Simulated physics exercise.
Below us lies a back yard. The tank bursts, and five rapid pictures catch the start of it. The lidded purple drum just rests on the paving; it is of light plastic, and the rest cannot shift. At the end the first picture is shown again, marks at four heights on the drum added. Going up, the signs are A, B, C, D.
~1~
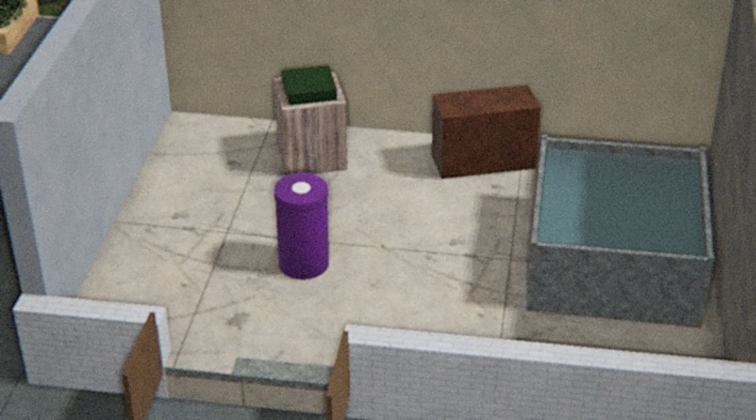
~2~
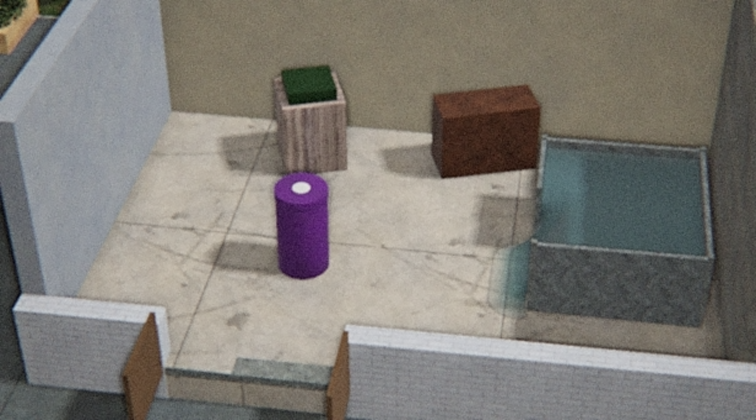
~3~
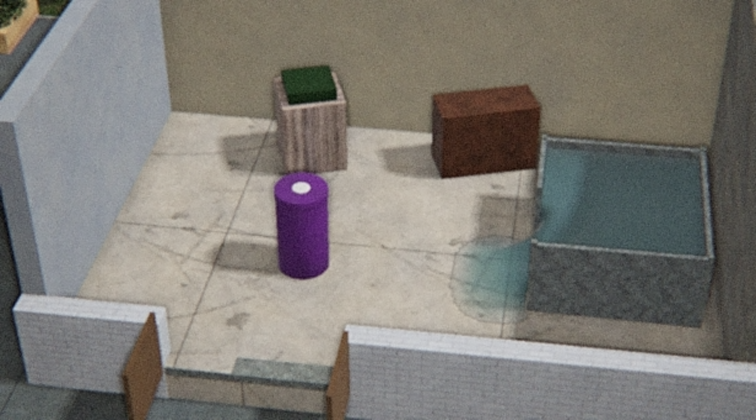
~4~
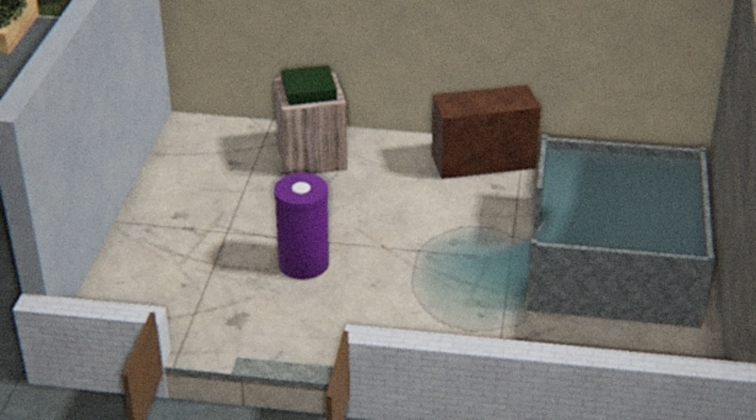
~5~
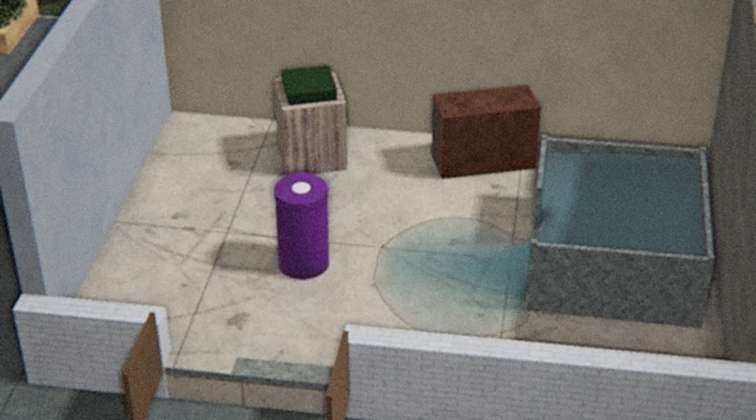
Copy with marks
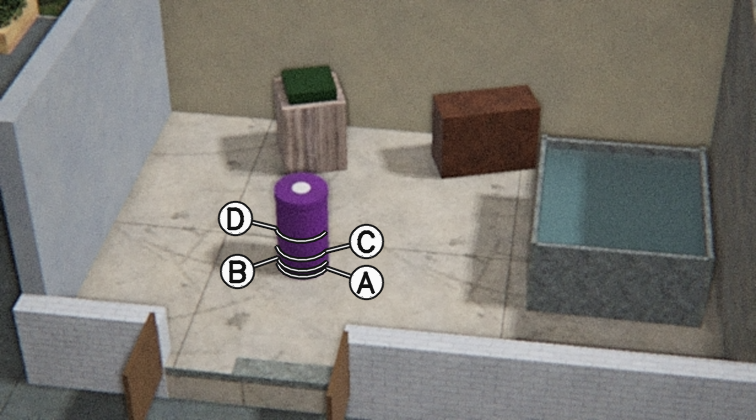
Back yard with a purple drum, planter and brown box, water leaking from a grey tank and spreading leftward across the paving.
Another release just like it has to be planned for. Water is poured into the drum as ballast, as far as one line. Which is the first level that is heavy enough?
Line D.
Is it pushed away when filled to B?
Yes.
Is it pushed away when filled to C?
Yes, that goes wrong.
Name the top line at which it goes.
C.
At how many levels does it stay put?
One of them.
On the marked copy, A at (298, 276); B at (298, 270); C at (298, 259); D at (297, 241); from the bottom up A, B, C, D.
Choosing A, it is pushed about 3 times its own width away.
Choosing B, it is pushed about 3 times its own width away.
Choosing C, it is pushed about its own width away.
Choosing D, it does not move.
